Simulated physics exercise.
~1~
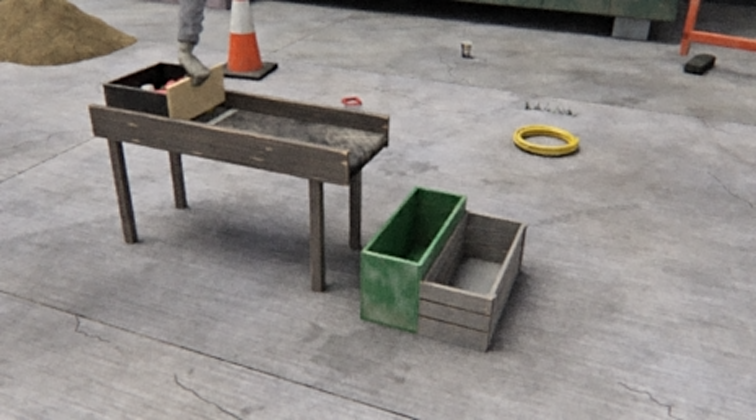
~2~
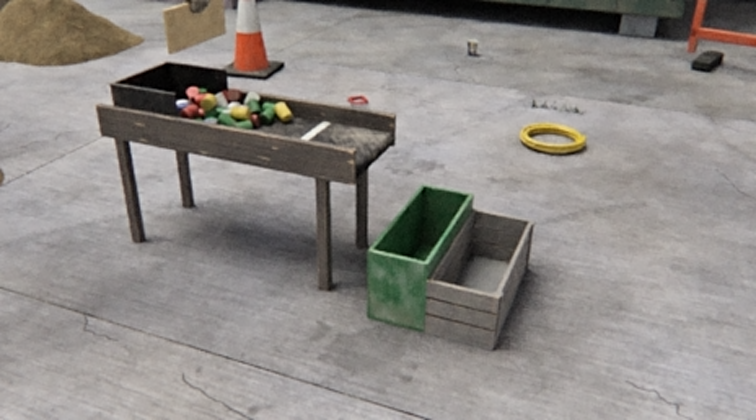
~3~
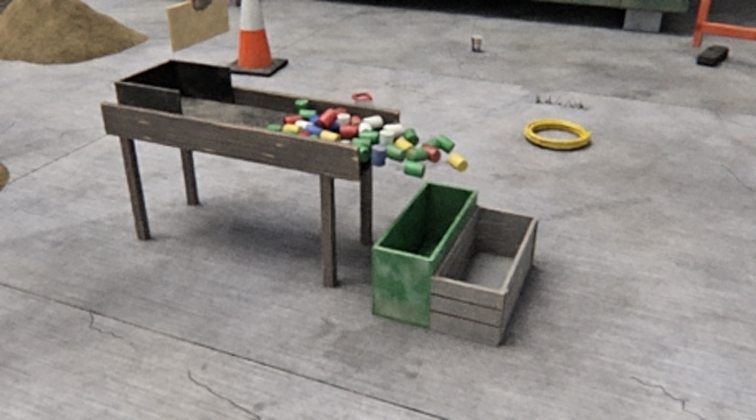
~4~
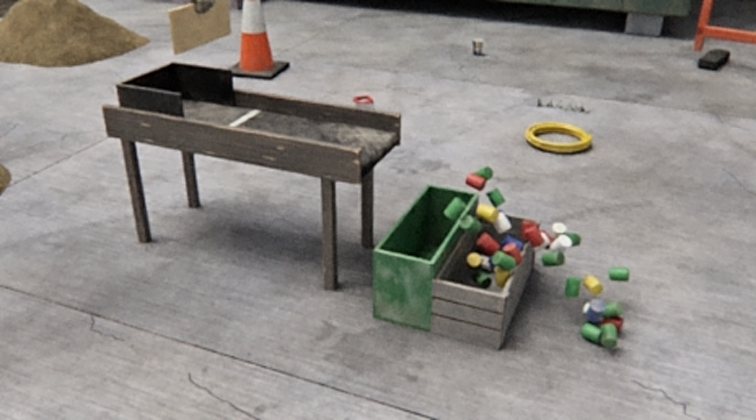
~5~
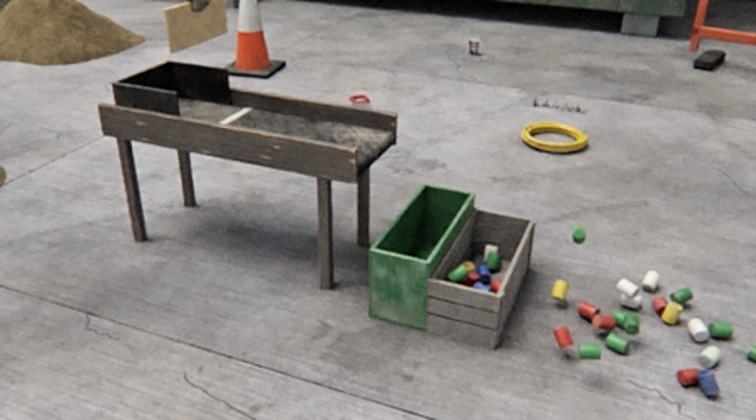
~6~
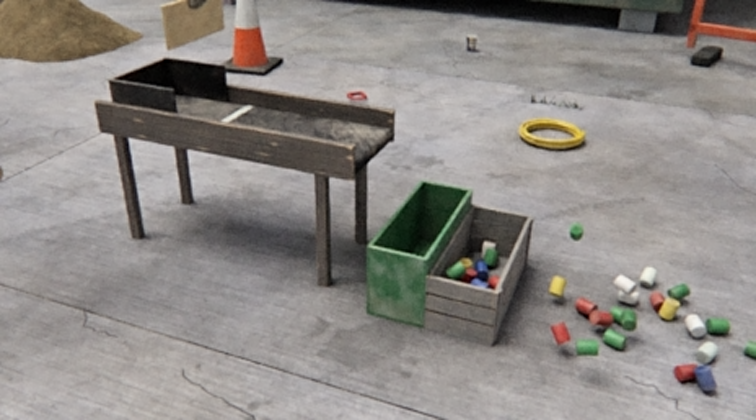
A gloved hand lifts a pale gate from the end of a black pen set on a wooden-sided belt, near an orange cone. A loose heap of small red, green, yellow, white and blue jars rides out to the right, along with a white stripe on the belt. The jars spill off the far end in a spreading stream and fly over the green tub. Some drop into the grey box beyond it, while others sail past and hit the concrete. The belt is left empty, with a small pile in the grey box and most jars scattered on the ground beyond it.
